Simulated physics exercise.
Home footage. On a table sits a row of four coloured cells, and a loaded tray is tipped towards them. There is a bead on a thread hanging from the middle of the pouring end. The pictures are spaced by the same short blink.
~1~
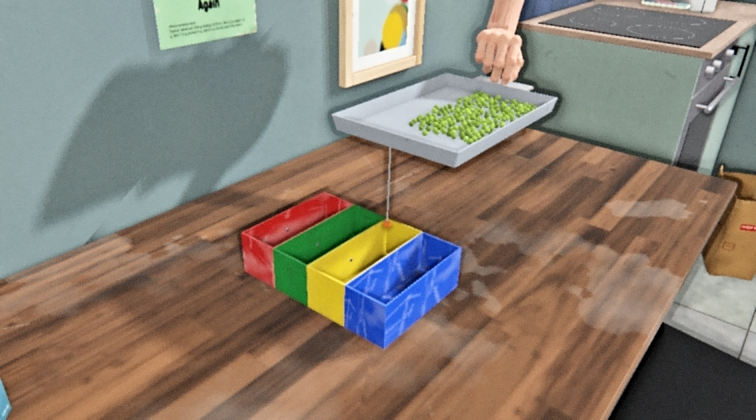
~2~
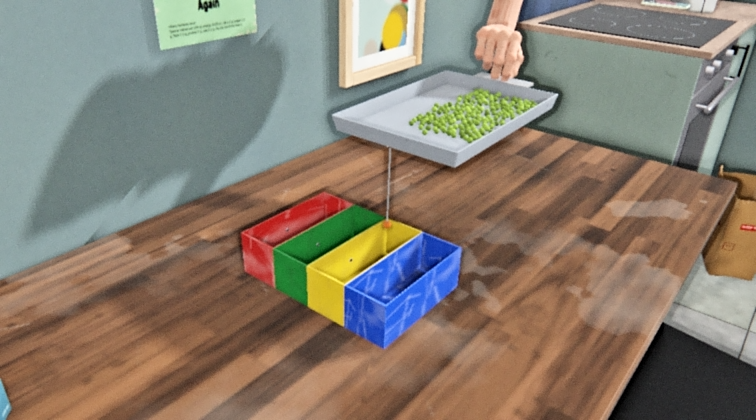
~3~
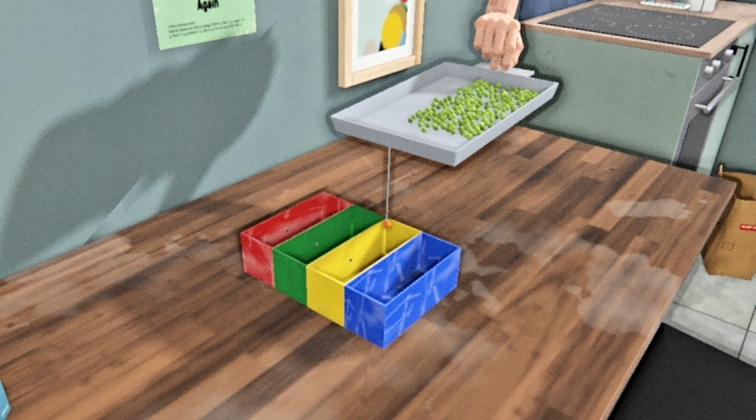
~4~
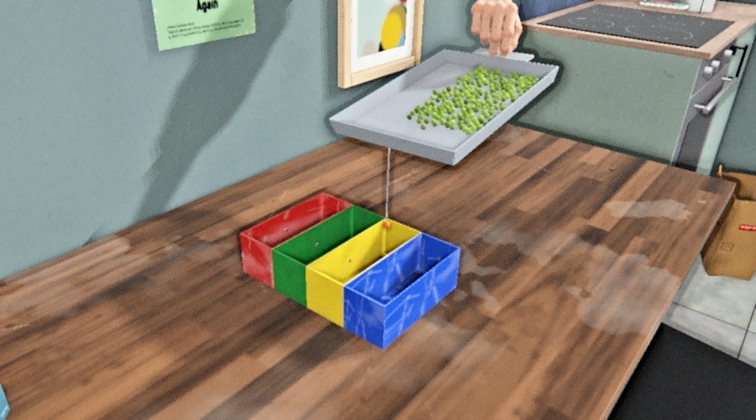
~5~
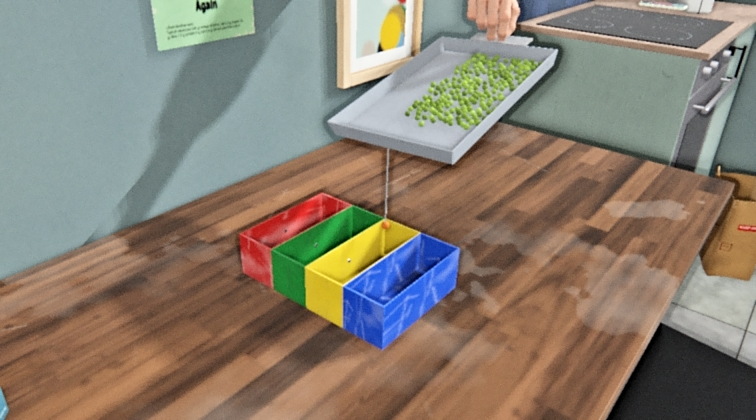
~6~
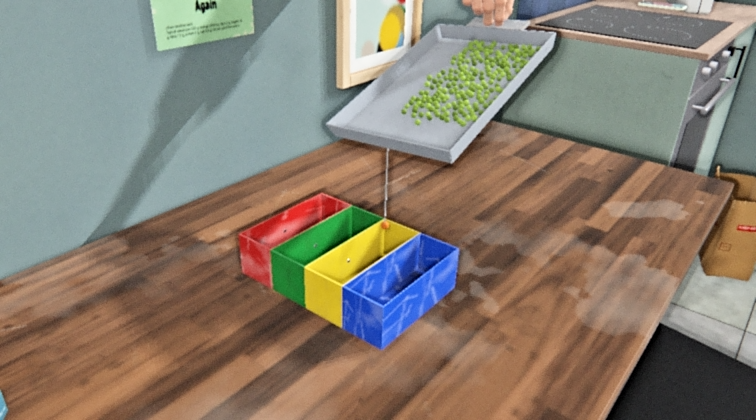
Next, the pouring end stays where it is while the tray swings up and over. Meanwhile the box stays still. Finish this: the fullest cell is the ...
... Green one.
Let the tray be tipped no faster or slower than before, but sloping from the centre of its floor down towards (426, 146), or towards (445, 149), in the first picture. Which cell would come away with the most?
So the first one goes to the blue one and the second to that blue cell.
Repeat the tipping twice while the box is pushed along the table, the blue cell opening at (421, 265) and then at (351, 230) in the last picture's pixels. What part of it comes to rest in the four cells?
Some 100 and then some 80 per cent.
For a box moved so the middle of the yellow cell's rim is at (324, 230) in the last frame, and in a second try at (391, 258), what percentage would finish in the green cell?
Roughly 10% the first time and 40% the second time.
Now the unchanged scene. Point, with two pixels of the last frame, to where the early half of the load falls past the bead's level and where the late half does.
I'd say around (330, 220) at first, then around (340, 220).
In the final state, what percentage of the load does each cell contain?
Red cell 30 %, green cell 50 %, yellow cell 20 %, blue cell 0 %.
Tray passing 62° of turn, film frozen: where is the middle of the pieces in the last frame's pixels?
In the last view the centre sits at roughly (367, 138).
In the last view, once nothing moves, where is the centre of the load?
Around (318, 271), give or take.
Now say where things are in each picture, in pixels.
The first frame shows corners of the pouring end at (337, 114) and (456, 150), level; middle of the load at (473, 116), dried peas; bead on its thread at (387, 224); red cell at (259, 256); green cell at (291, 273); yellow cell at (326, 292); blue cell at (365, 312).
The second frame shows corners of the pouring end at (337, 115) and (456, 150), level; middle of the load at (473, 113).
The third frame shows corners of the pouring end at (336, 116) and (455, 149), tipped barely, lowest at the left corner; middle of the load at (473, 107).
The fourth frame shows corners of the pouring end at (334, 118) and (453, 149), tipped a little, lowest at the left corner; middle of the load at (472, 98).
The fifth frame shows corners of the pouring end at (332, 120) and (451, 149), tipped clearly, lowest at the left corner; middle of the load at (470, 89).
The sixth frame shows corners of the pouring end at (331, 122) and (449, 148), tipped clearly, lowest at the left corner; middle of the load at (467, 81); red cell at (256, 257); green cell at (288, 275); yellow cell at (324, 293); blue cell at (362, 314).
Soon, tray tipped steeply; most on the tray; about a quarter falling or outside the box.
A while on, tray tipped right over; about half on the tray; a small part in the red cell; a small part in the green cell; a small part in the yellow cell; a stray few in the blue cell; a small part falling or outside the box.
Towards the end, tray tipped past a quarter turn; about half in the green cell; about a quarter in the red cell; about a quarter in the yellow cell; a stray few in the blue cell; a stray few falling or outside the box.
Finally, tray tipped past a quarter turn; about half in the green cell; about a quarter in the red cell; about a quarter in the yellow cell; a stray few in the blue cell; a stray few outside the box.
